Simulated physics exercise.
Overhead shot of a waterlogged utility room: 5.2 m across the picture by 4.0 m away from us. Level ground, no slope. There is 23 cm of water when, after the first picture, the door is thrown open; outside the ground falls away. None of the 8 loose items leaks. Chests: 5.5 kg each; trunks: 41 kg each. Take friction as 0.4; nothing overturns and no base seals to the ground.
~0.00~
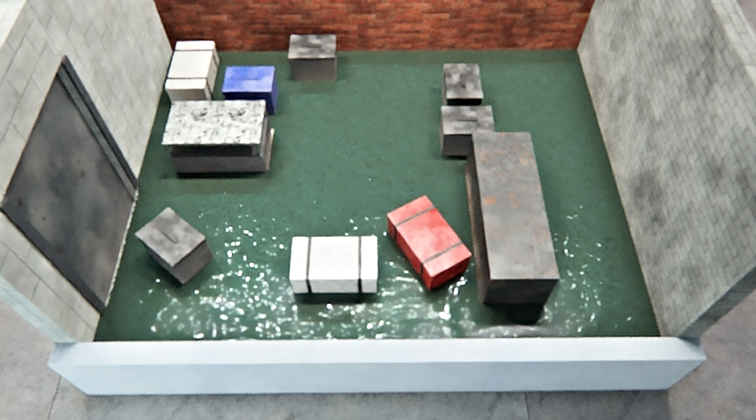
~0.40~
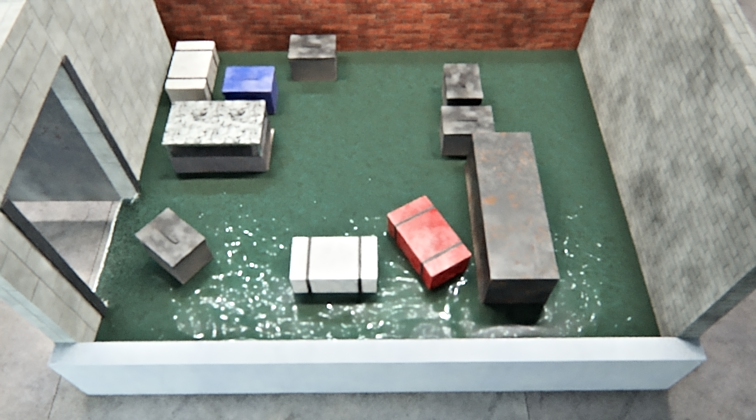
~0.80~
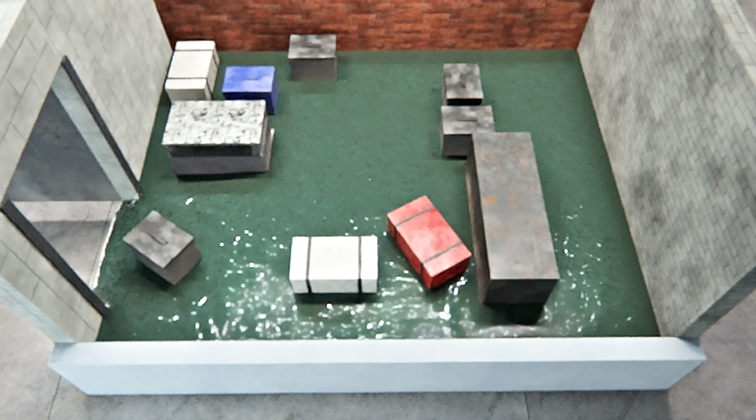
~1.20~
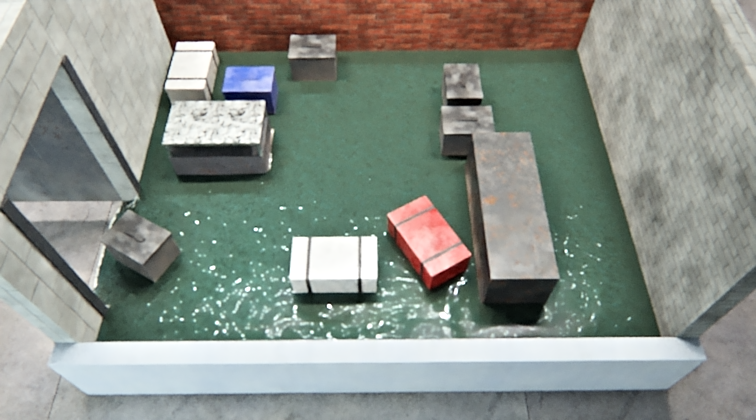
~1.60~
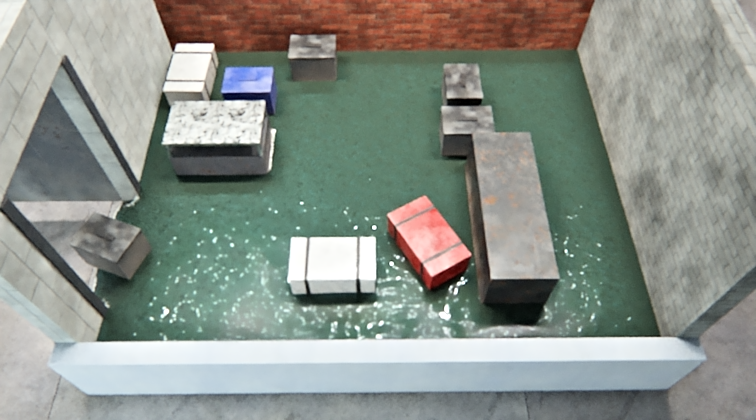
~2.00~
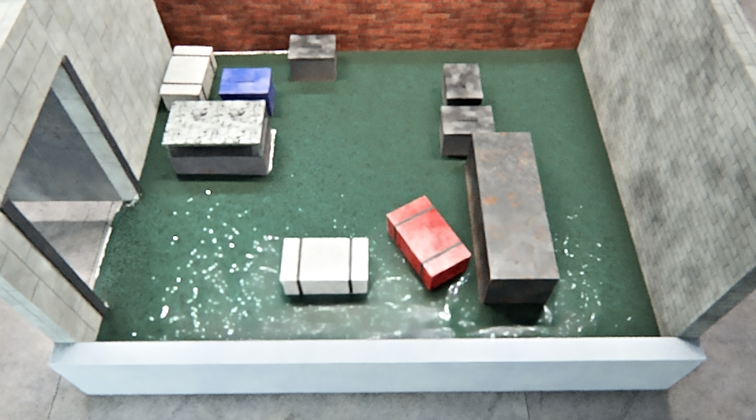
A dark gray block drifted left and out through the doorway after the door on the left opened onto the flooded room, then the white trunk near the front shifted slightly left.
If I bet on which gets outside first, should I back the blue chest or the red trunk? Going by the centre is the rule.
Back the red one; it gets out first.
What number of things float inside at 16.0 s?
Count at that moment: 5.
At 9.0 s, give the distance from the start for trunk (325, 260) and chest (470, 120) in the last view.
In that order: Washed out, then 100 cm.
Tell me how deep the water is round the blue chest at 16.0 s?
Close to 13 centimetres.
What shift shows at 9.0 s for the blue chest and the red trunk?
I'd say about 40 and 140 centimetres.
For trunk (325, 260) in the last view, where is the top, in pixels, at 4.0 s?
Roughly at (246, 273).
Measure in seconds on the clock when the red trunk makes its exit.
Around 13.5 s.
After 4.0 s the blue chest is near (229, 87), 0.2 m from its start, afloat; the red trunk is near (395, 246), 0.3 m from its start, afloat; 1 of 8 are out; 7 afloat.
After 9.0 s the blue chest is near (220, 99), 0.4 m from its start, afloat; the red trunk is near (279, 267), 1.5 m from its start, afloat; 2 of 8 are out; 6 afloat.
After 16.0 s the blue chest is near (222, 101), 0.4 m from its start, afloat; the red trunk has gone out (at 13.6 s); 3 of 8 are out; 5 afloat.
After 20.0 s the blue chest is near (241, 103), 0.3 m from its start, afloat; the red trunk has gone out (at 13.6 s); 3 of 8 are out; 4 afloat.
